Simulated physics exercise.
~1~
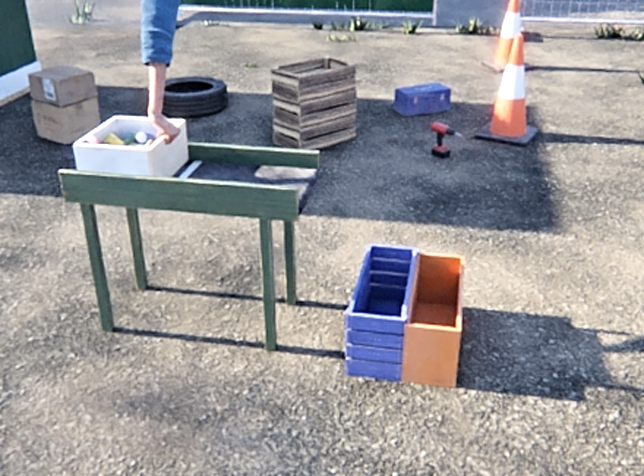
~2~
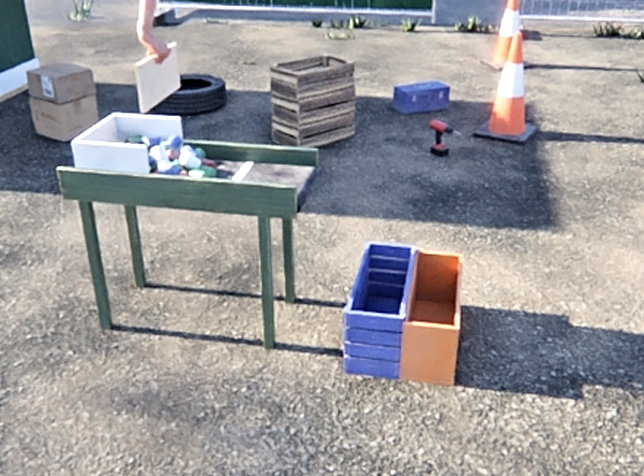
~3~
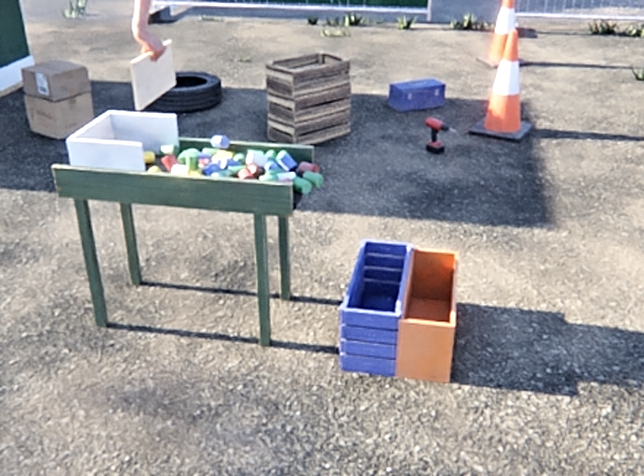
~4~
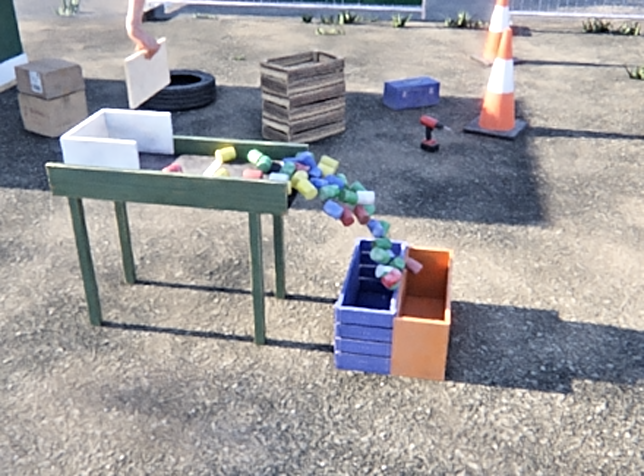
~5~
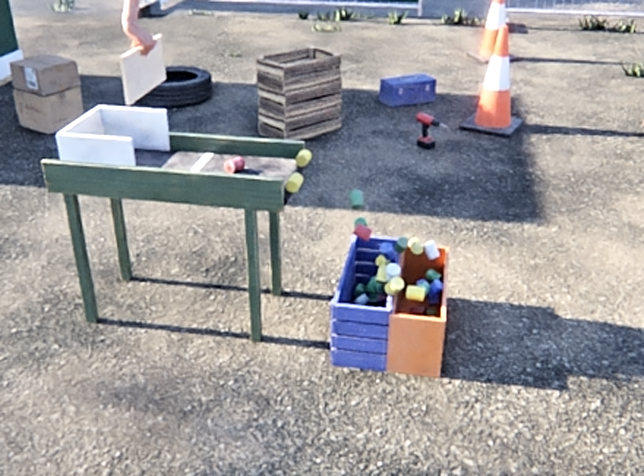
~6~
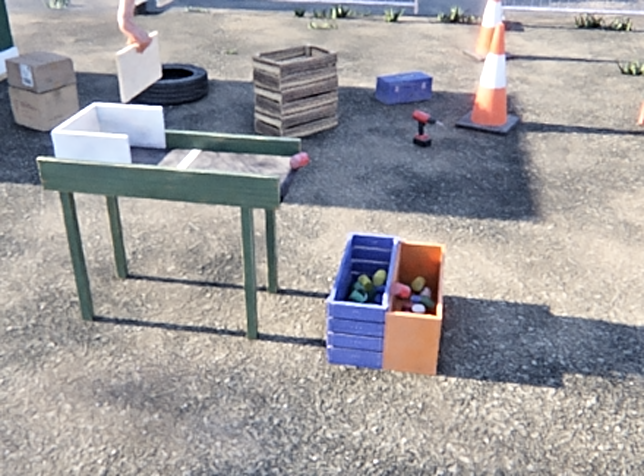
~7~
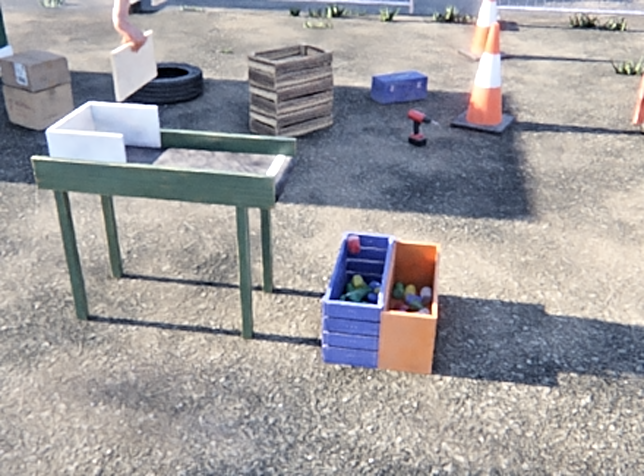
On a sunlit stretch of asphalt, seen from slightly above, a green-legged belt table stands at left with a white pen on it, while a blue bin and an orange tub sit side by side to its lower right. A tire, a wooden crate, cardboard boxes and traffic cones stand behind. A hand lifts a pale gate from the pen, and small colourful jars ride rightward along the belt. They spill off the end in a stream, tumbling into both containers as the view drifts slightly right. The last red one drops into the blue bin, leaving the belt empty and jars resting in both.
